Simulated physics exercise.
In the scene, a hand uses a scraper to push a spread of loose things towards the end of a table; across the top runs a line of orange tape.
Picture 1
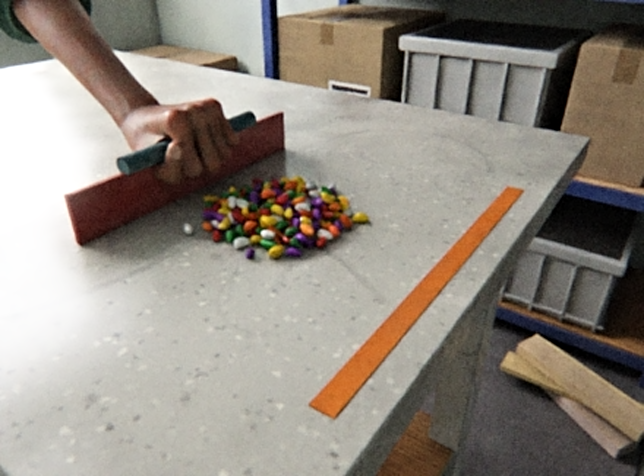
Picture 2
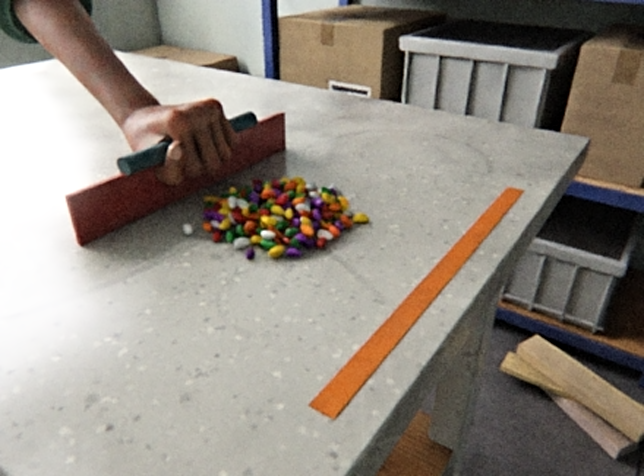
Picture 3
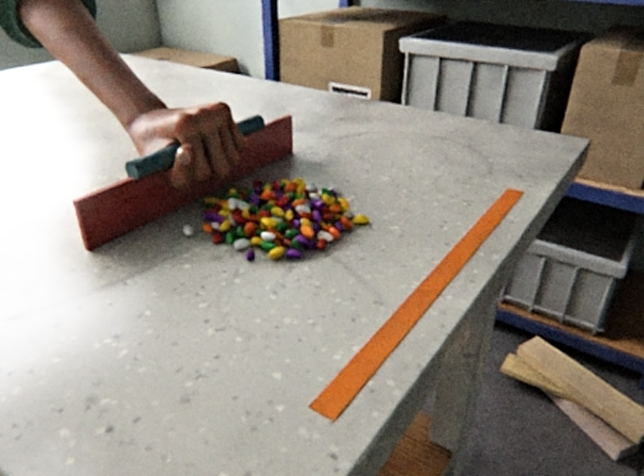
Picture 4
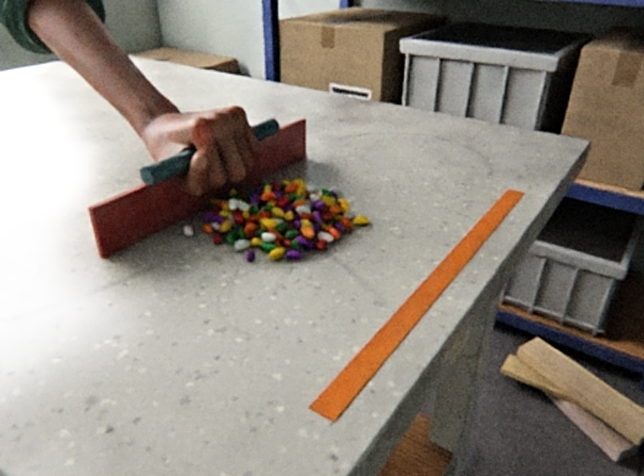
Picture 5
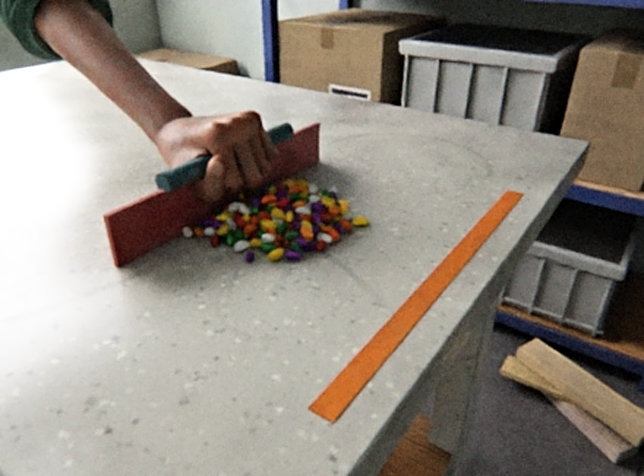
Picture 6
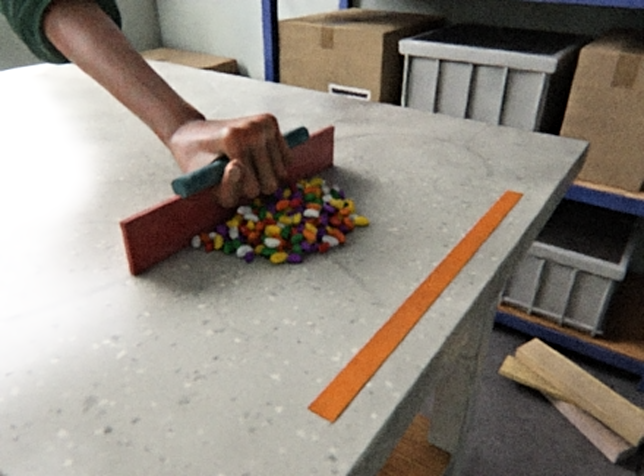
In a storeroom or workshop, a speckled pale grey tabletop is seen from above at an angle, with cardboard boxes and grey bins on shelves behind. A hand at upper left grips a red scraper by its dark teal bar beside a heap of multicoloured jelly beans, with orange tape to the right. The scraper barely moves at first, then slides slowly rightward, nudging the near beans together, while the camera stays still.
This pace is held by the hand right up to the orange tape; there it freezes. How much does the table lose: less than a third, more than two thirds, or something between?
The push sends the great majority, past two thirds, off the edge.
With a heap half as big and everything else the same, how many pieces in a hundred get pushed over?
Expected share: Around 70 %.
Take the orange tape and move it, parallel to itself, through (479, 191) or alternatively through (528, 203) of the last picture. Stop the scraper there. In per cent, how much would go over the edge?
First close to 30 percent, then close to 100 percent.
Shortly afterwards, scraper still moving, near (347, 193); heap all on the table, its front near (436, 277).
Next, scraper stopped at the orange tape; heap near two thirds over the edge.
Some moments later, scraper stopped at the orange tape; heap the bulk over the edge.
In the end, scraper stopped at the orange tape; heap the bulk over the edge.
